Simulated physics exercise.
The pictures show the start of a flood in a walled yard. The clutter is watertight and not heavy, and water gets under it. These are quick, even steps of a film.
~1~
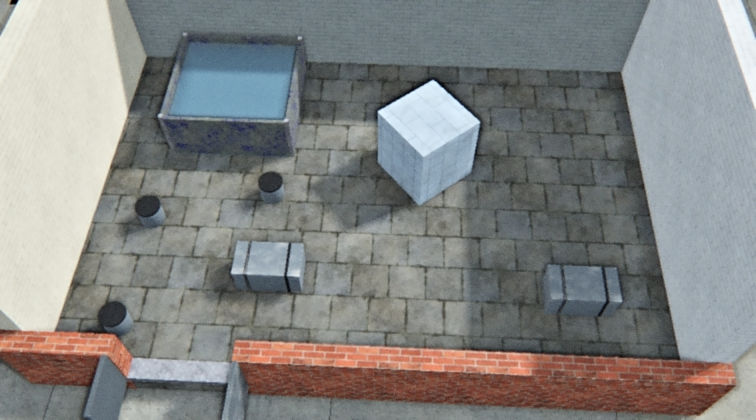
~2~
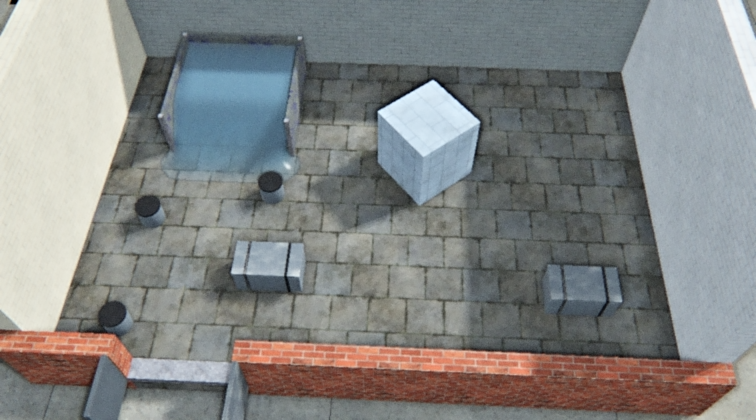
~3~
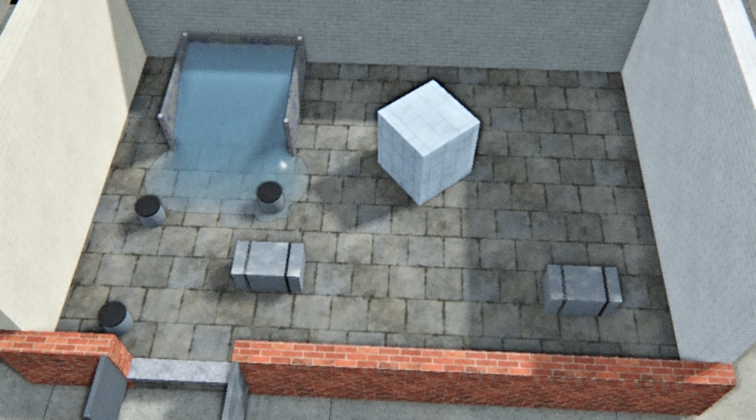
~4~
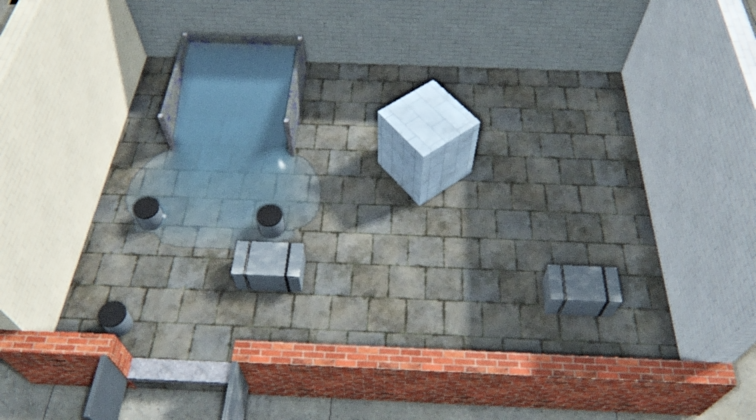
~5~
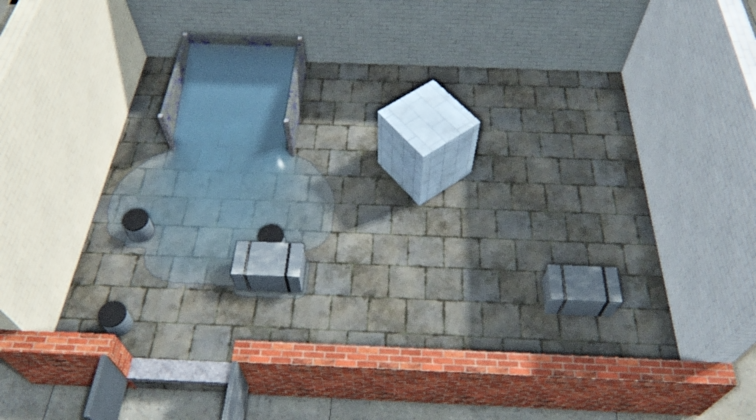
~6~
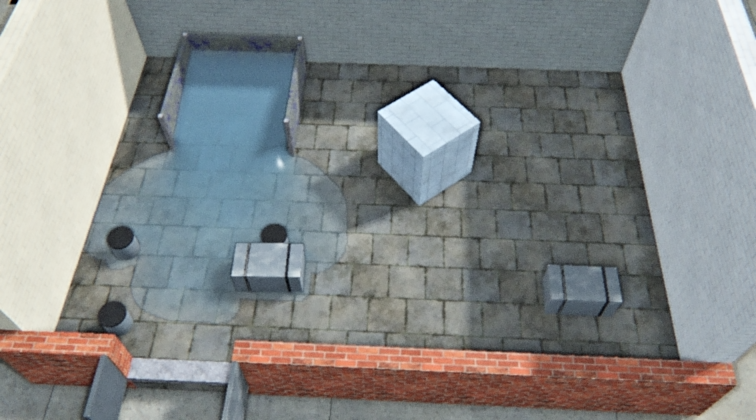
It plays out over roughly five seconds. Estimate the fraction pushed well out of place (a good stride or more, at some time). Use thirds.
Share: At least two thirds.
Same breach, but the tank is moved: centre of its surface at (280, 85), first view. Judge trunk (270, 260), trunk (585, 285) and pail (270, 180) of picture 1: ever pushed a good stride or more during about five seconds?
In turn: Pushed that far, no, that far or more.
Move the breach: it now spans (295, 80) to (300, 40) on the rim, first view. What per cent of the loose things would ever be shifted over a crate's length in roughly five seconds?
I make it 0 per cent.
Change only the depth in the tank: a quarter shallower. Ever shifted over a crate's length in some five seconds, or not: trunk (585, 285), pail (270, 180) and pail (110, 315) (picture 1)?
In turn: Not that far, that far or more, yes.
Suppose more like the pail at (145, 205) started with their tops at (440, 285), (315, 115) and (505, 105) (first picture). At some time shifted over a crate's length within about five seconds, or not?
As listed: Shifted that much, short of that, short of that.
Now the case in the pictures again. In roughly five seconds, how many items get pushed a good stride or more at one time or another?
The number is 4.
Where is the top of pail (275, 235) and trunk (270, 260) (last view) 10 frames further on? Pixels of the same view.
Close to (417, 302) and (286, 328).
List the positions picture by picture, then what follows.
The first picture shows a pail at (270, 181) rests on the ground; a pail at (147, 205) rests on the ground; 0 of 5 have shifted.
The second picture shows a pail at (270, 181), on the bottom; a pail at (147, 205) rests on the ground; 0 of 5 have shifted.
The third picture shows a pail at (269, 192) rests on the ground, close to its start; a pail at (147, 205), on the bottom; 1 of 5 have shifted.
The fourth picture shows a pail at (269, 215), on the bottom, a stride from its start; a pail at (146, 207), on the bottom; 1 of 5 have shifted.
The fifth picture shows a pail at (271, 235) rests on the ground, a stride from its start; a pail at (135, 219) rests on the ground, close to its start; 2 of 5 have shifted.
The sixth picture shows a pail at (274, 235) floats, a stride from its start; a pail at (120, 237) rests on the ground, a stride from its start; 2 of 5 have shifted.
A moment on, 2 of 5 are well off their spots; 1 afloat.
Next, 3 of 5 are well off their spots; 3 afloat.
Later, 4 of 5 are well off their spots; 2 afloat.
In the end, 4 of 5 are well off their spots, and 4 have been at some point; 2 afloat.
